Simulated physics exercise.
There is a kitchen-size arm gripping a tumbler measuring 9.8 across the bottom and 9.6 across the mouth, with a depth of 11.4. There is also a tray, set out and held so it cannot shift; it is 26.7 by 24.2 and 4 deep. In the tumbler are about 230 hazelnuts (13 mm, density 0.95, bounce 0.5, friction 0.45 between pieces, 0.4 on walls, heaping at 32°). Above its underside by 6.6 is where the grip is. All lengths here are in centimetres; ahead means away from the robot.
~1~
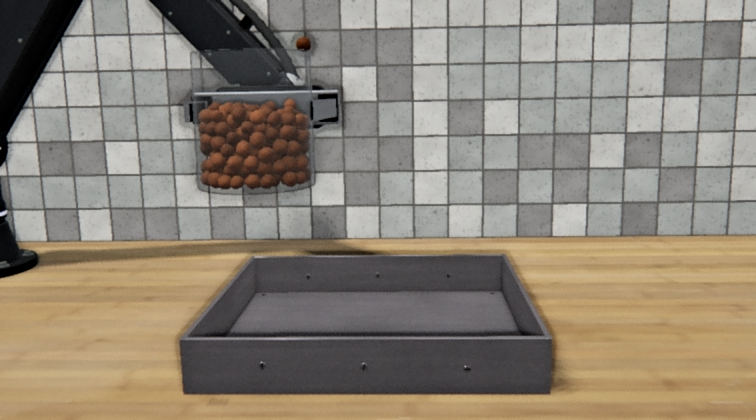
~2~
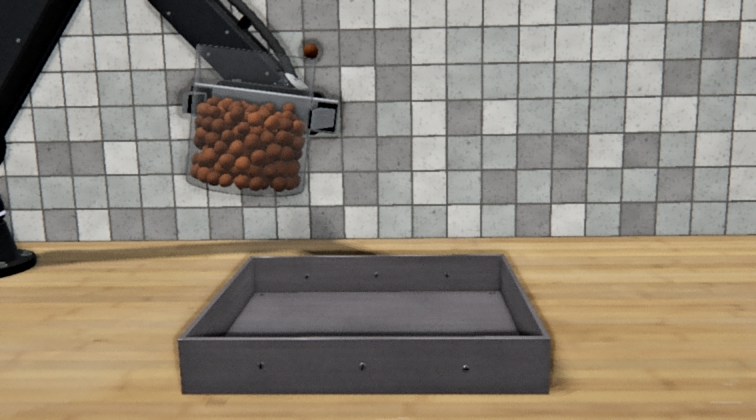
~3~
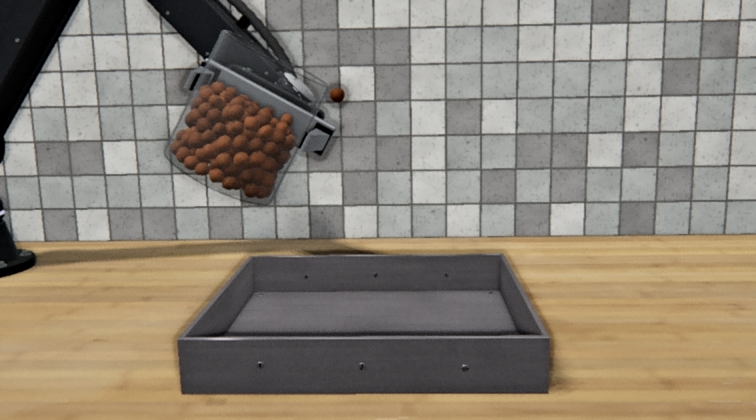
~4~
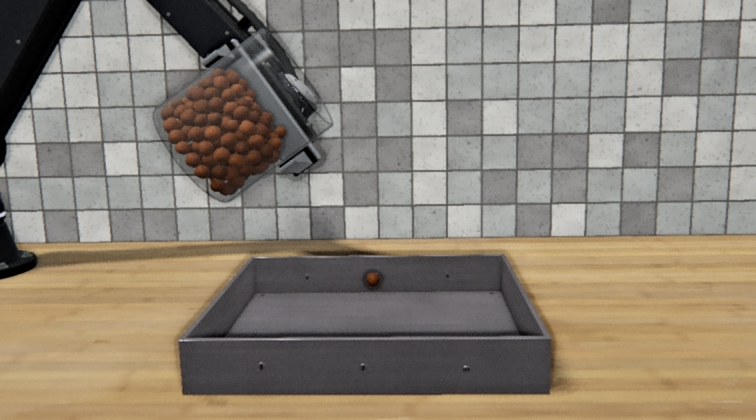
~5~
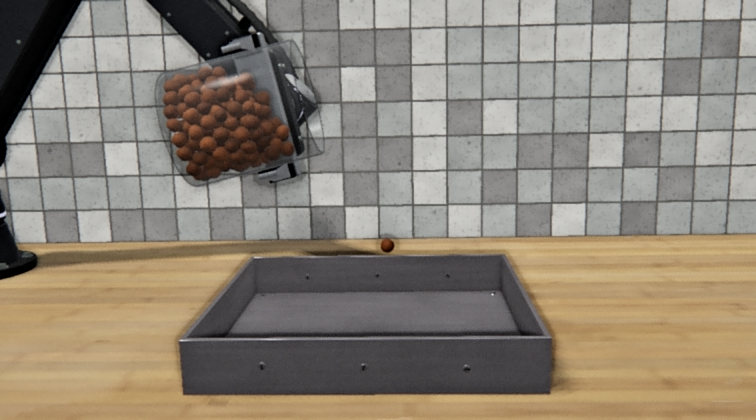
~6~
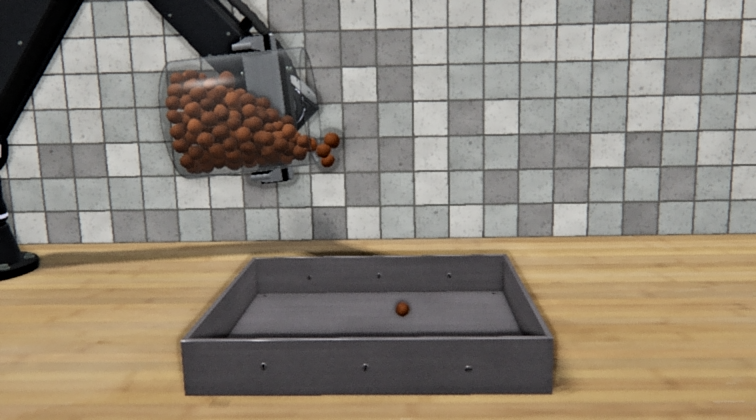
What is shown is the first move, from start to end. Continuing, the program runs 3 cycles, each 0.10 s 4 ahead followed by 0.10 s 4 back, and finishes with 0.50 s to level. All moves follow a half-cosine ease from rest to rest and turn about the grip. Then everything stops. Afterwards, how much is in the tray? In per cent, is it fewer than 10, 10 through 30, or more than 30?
More than 30 per cent.
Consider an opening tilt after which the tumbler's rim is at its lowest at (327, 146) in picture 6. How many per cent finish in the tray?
I'd put it at roughly 45 %.
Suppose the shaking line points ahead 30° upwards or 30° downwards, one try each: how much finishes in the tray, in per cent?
It comes to around 85 per cent on the first try and around 50 per cent on the second.
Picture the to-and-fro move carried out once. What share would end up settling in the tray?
Estimate for that case: 50 %.
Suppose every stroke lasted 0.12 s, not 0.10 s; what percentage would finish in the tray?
In that case some 70 per cent.
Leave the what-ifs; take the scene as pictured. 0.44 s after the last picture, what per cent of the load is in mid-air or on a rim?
Around 18 percent of the load.
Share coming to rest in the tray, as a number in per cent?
75 per cent, more or less.
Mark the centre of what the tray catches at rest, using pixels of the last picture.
(447, 324).
Then, 0.44 s after the last picture, tilted 85° forward, highest piece 19 above the table; 100 in the tray, 88 in the tumbler, 41 in flight or on a rim.
Then, 0.88 s after the last picture, tilted 35° forward, highest piece 22 above the table; 171 in the tray, 58 in the tumbler.
Then, 1.30 s after the last picture, level, highest piece 19 above the table; 171 in the tray, 58 in the tumbler.
Then, 2.35 s after the last picture, level, highest piece 19 above the table; 171 in the tray, 58 in the tumbler.
Final count, 171 in the tray, 58 in the tumbler. That is 75 % in the tray.
